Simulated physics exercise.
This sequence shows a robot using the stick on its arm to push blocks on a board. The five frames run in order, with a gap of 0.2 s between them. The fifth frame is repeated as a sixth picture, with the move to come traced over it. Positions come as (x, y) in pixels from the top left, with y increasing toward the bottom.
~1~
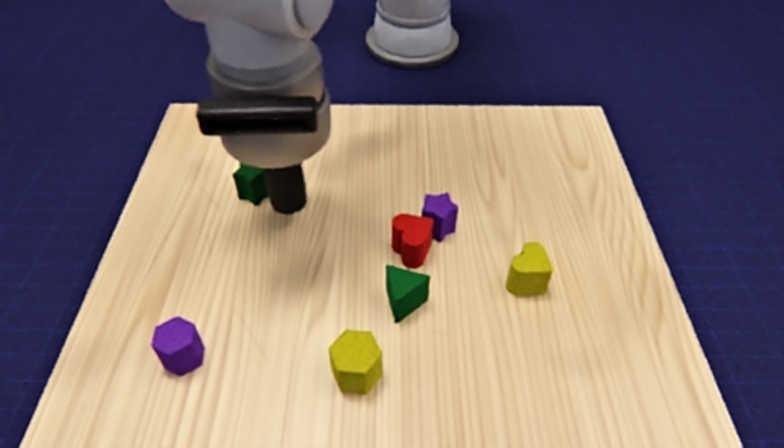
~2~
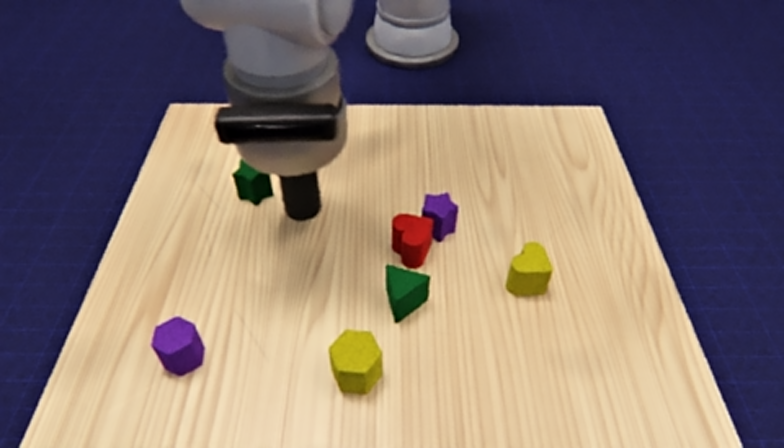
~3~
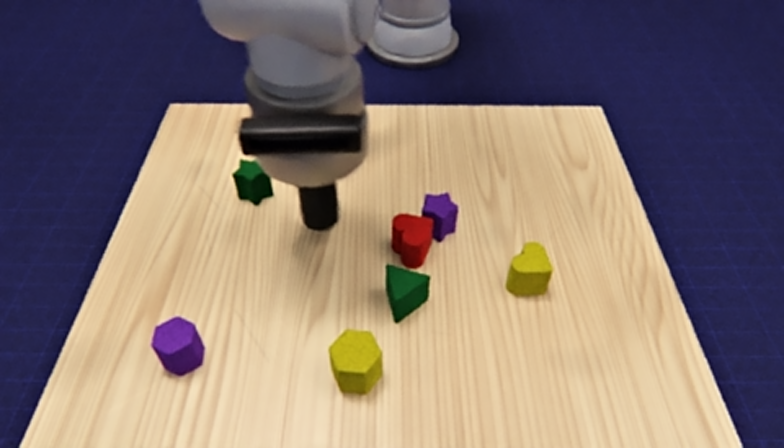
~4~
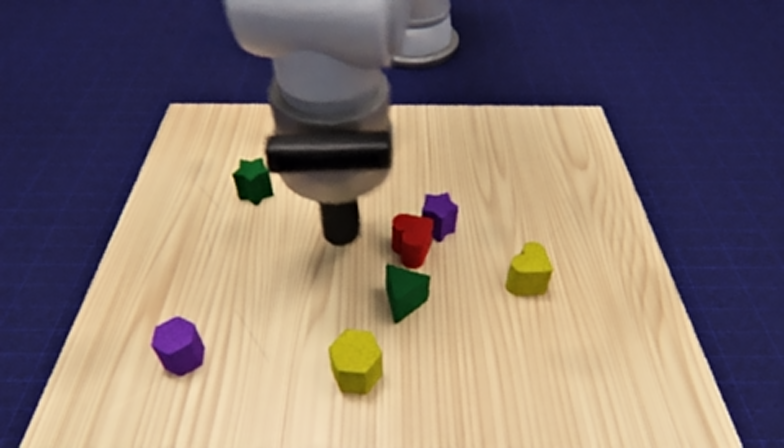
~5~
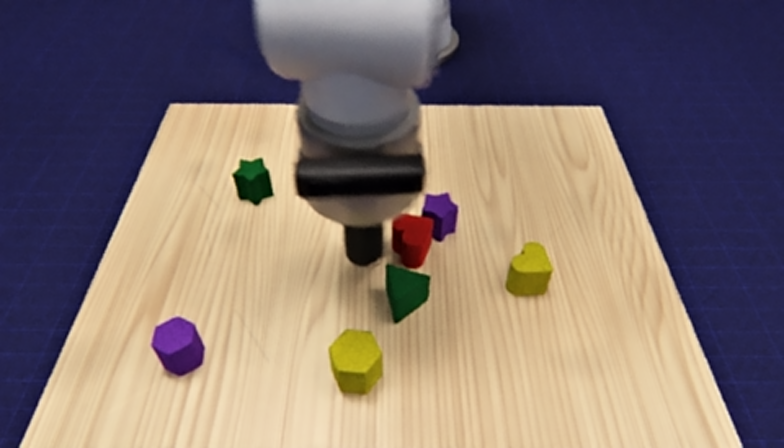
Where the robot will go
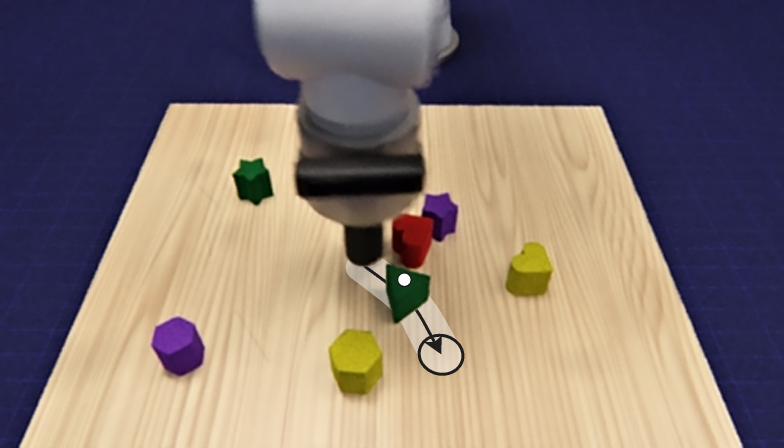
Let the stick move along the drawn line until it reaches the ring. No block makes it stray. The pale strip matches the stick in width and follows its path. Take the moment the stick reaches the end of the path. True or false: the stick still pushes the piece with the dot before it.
My answer: True.
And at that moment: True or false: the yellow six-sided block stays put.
That statement is accurate.
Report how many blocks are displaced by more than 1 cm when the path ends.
Moved: 1.
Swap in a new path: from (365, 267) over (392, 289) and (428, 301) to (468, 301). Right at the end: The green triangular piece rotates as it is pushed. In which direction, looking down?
Viewed from above: Clockwise.
Path on the board, from (365, 267) via (396, 289) and (421, 318), ending at (441, 354); the dot is on the green triangular piece.
What follows on the original path. One third of the way, stick (398, 276); green triangular piece (426, 299).
Two thirds of the way, stick (423, 305); green triangular piece (454, 331).
At the end, stick (443, 341); yellow six-sided block in place; green triangular piece (483, 365), turned 15° anticlockwise; red heart block in place.
